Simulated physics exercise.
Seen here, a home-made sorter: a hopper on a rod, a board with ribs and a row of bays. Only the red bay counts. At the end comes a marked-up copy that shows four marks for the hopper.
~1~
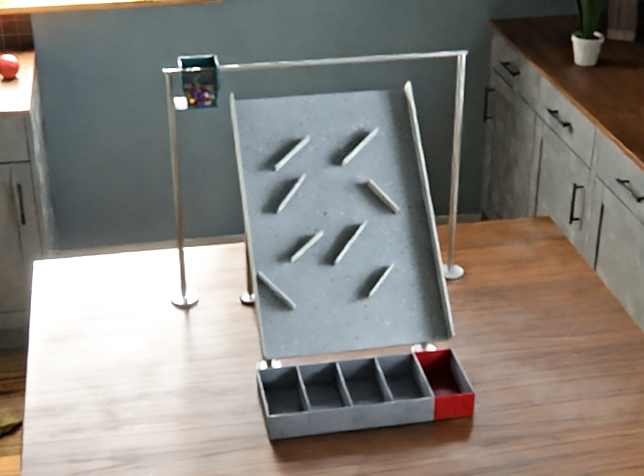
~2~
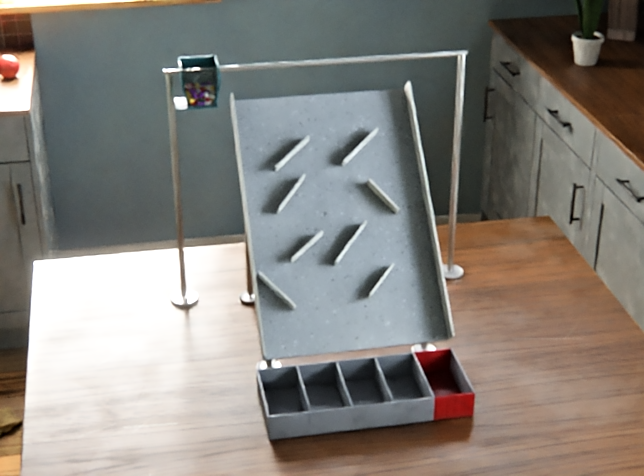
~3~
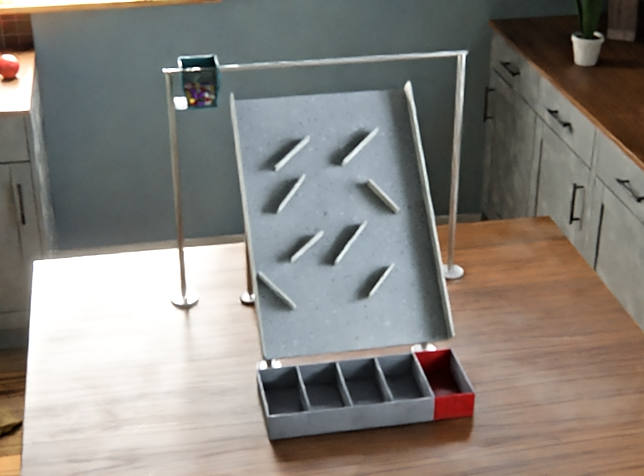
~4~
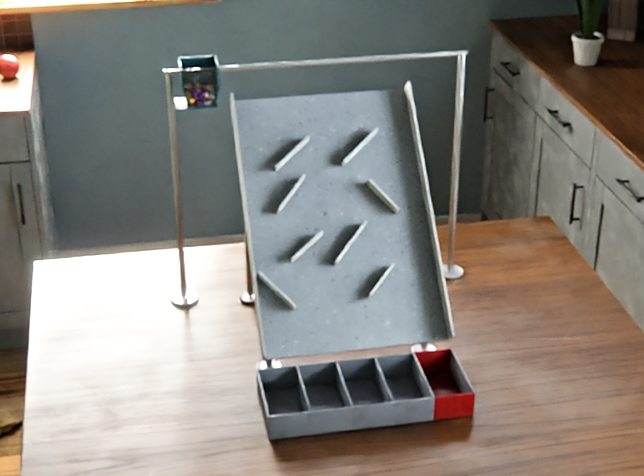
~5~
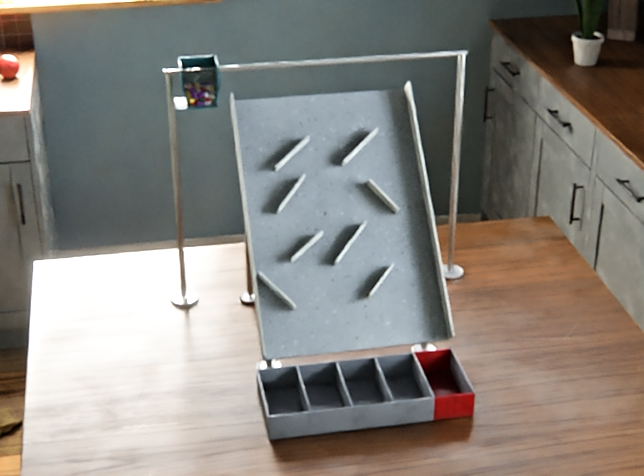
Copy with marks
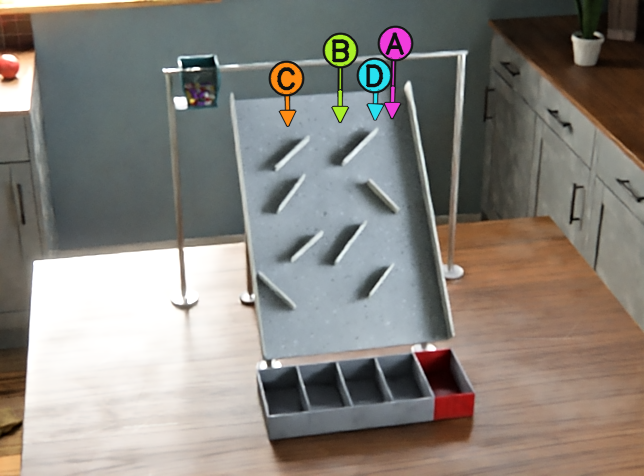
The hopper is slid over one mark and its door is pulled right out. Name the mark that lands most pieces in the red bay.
It is A.
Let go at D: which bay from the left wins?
The fifth.
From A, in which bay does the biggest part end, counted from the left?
The fifth.
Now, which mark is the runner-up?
Here it is mark D.
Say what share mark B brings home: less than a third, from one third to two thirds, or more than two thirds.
Less than a third.
On the marked copy, mark A meets the board at (392, 112); mark B meets the board at (340, 116); mark C meets the board at (287, 120); mark D meets the board at (375, 113).
With A, nearly all in the red bay, a stray few in other bays.
With B, none in the red bay, most in other bays, a small part held on the board.
With C, none in the red bay, most in other bays, a small part held on the board.
With D, about half in the red bay, about a third in other bays, a small part held on the board, a stray few outside the box.
